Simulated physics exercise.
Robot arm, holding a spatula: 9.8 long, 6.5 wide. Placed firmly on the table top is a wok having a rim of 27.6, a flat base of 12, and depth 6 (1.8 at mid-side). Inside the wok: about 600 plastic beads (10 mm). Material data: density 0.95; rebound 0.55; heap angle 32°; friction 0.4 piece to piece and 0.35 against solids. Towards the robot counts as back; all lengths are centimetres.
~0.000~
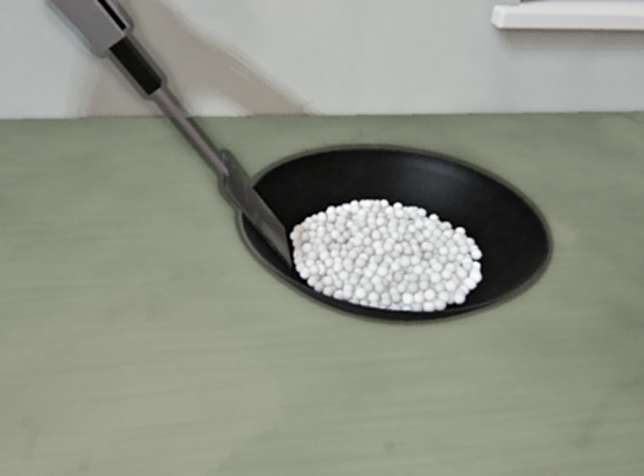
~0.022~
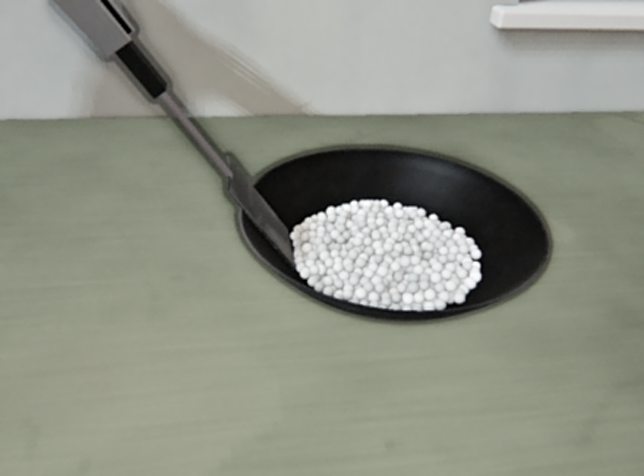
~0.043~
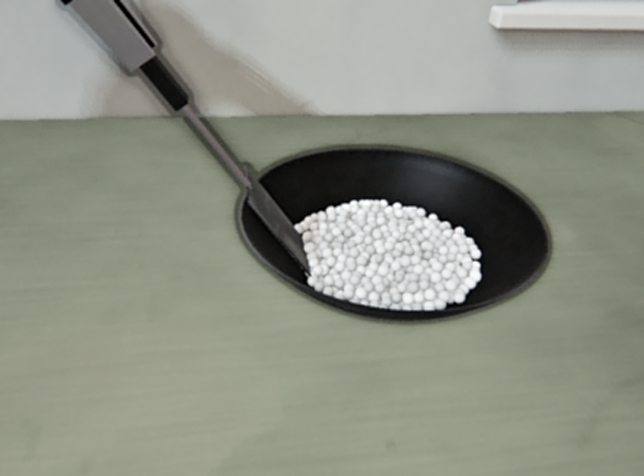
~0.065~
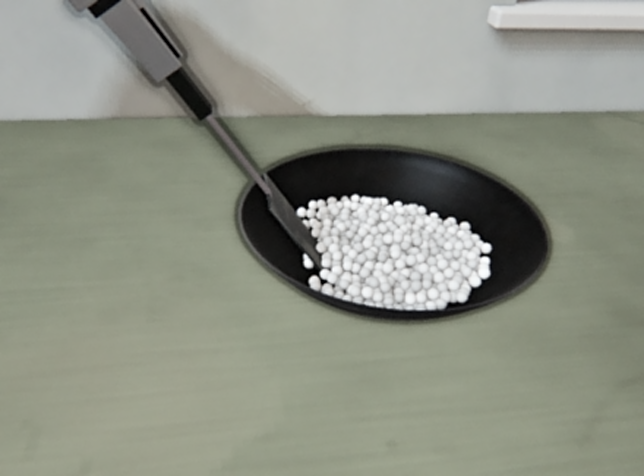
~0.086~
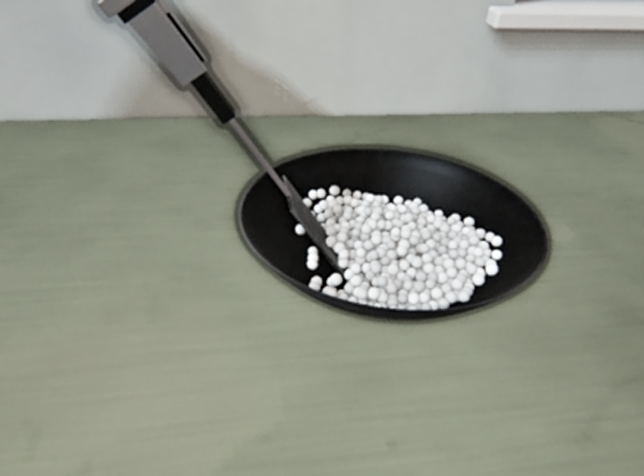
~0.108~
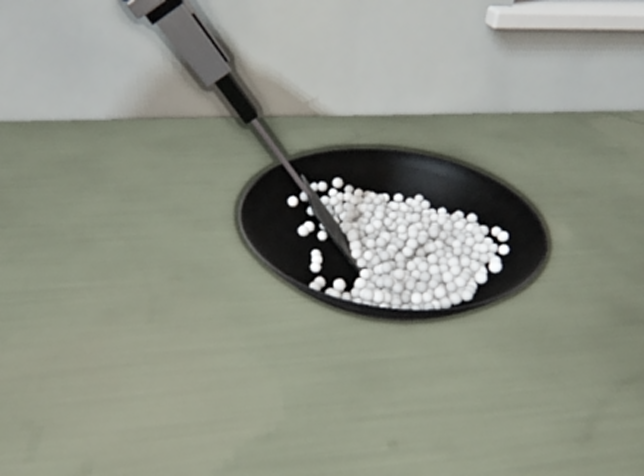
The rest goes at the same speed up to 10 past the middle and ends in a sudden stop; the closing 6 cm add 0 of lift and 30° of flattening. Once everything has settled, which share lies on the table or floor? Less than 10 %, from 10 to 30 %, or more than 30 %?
From 10 to 30 %.
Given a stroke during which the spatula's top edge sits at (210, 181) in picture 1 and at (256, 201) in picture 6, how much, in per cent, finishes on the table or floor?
Near 5 in a hundred.
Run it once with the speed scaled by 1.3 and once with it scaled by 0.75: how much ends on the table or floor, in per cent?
I'd say near 25 and then near 10 per cent.
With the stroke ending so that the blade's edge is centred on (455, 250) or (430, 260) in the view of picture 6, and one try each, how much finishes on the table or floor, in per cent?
Respectively some 0 and 0 percent end on the table or floor.
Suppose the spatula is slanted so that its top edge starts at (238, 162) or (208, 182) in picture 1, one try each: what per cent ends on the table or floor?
About 15% and 10%.
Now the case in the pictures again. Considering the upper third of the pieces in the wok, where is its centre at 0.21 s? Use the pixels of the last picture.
I'd put it close to (464, 225).
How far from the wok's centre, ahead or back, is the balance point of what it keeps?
About 3.5 centimetres ahead.
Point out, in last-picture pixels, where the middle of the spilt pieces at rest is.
Pixel estimate: About (590, 253).
By 0.16 s, sloping 56°, highest piece 4 above the table; 595 in the wok.
By 0.21 s, sloping 45°, highest piece 6 above the table; 595 in the wok.
By 0.44 s, sloping 26°, highest piece 7 above the table; 502 in the wok, 79 on the table or floor, 14 on the blade or in flight.
By 1.49 s, sloping 26°, highest piece 6 above the table; 502 in the wok, 93 on the table or floor.
Final count, 502 in the wok, 93 on the table or floor. That is 16 % on the table or floor.
